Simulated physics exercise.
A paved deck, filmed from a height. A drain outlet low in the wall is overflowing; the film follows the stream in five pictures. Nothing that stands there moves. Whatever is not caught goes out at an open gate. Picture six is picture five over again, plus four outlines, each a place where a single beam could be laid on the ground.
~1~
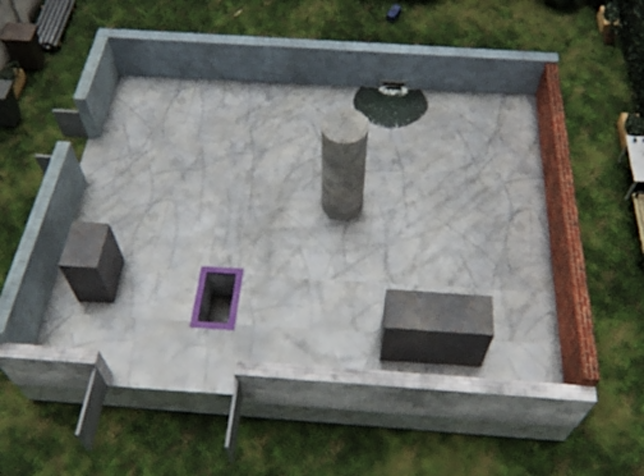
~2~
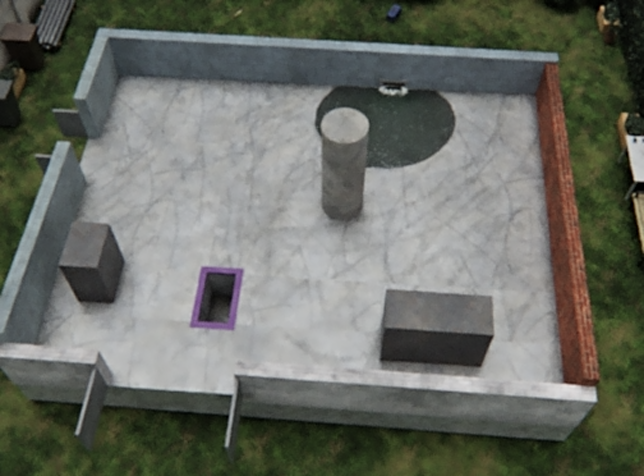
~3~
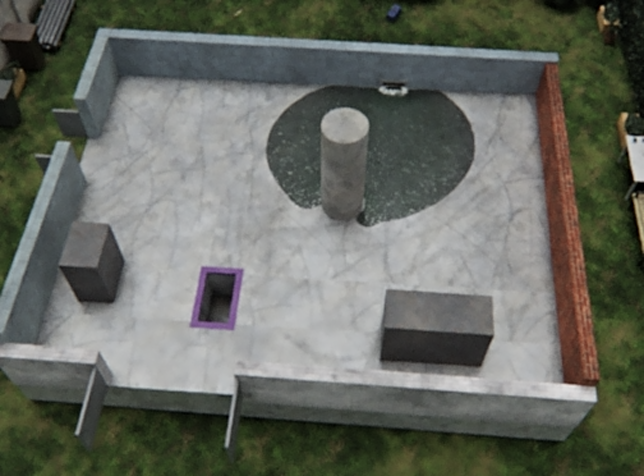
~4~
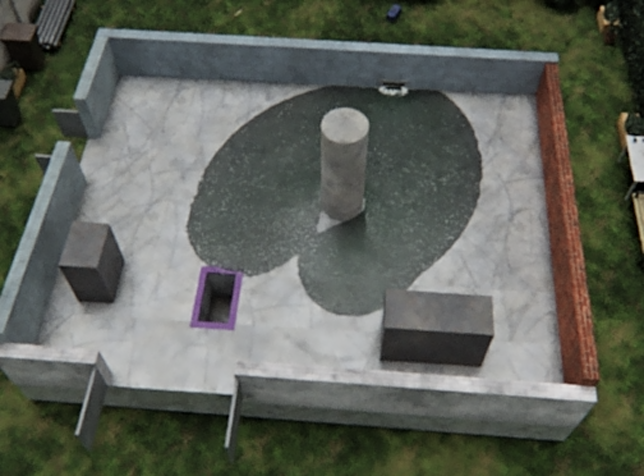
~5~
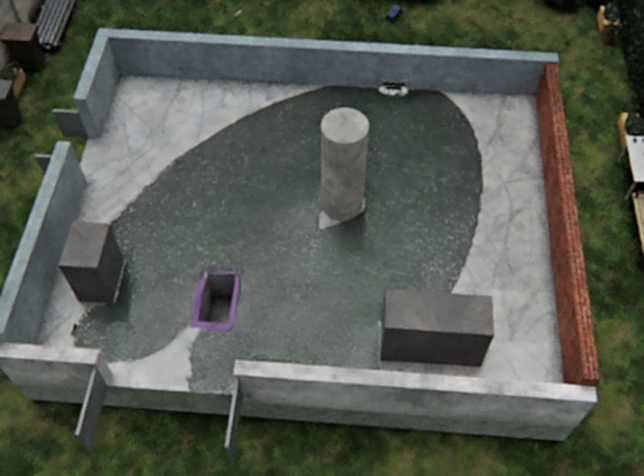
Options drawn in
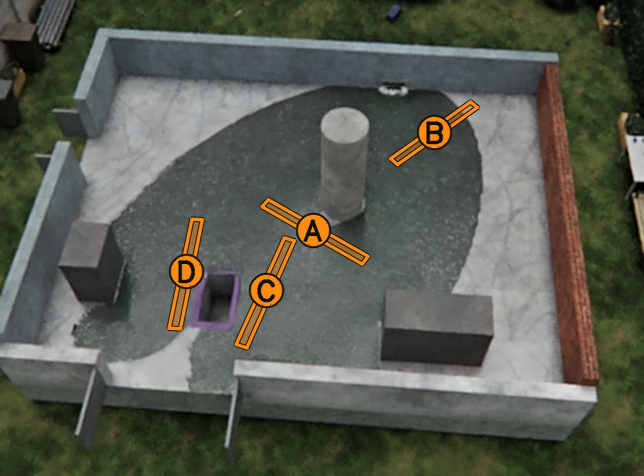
To begin with, a small dark patch of water fans out from an outlet in the far wall of a walled, paved deck. It widens around the round pillar, leaving a dry sliver behind it, then sweeps down and left, surrounding the purple-edged pit, which takes in water, and reaching the near wall.
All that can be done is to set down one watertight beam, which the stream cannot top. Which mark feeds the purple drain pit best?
D works best here.
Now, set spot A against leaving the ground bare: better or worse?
Spot A is worse.
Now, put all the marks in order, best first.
The order is D, B, C, A.
On the marked copy, A from (265, 203) to (365, 260); B from (394, 161) to (473, 104); C from (241, 346) to (289, 239); D from (174, 328) to (197, 219).
With A, about 5 % of the stream goes into the purple drain pit, about 95 % out by the gates.
With B, about 22 % of the stream goes into the purple drain pit, about 78 % out by the gates.
With C, about 15 % of the stream goes into the purple drain pit, about 84 % out by the gates.
With D, about 34 % of the stream goes into the purple drain pit, about 64 % out by the gates.
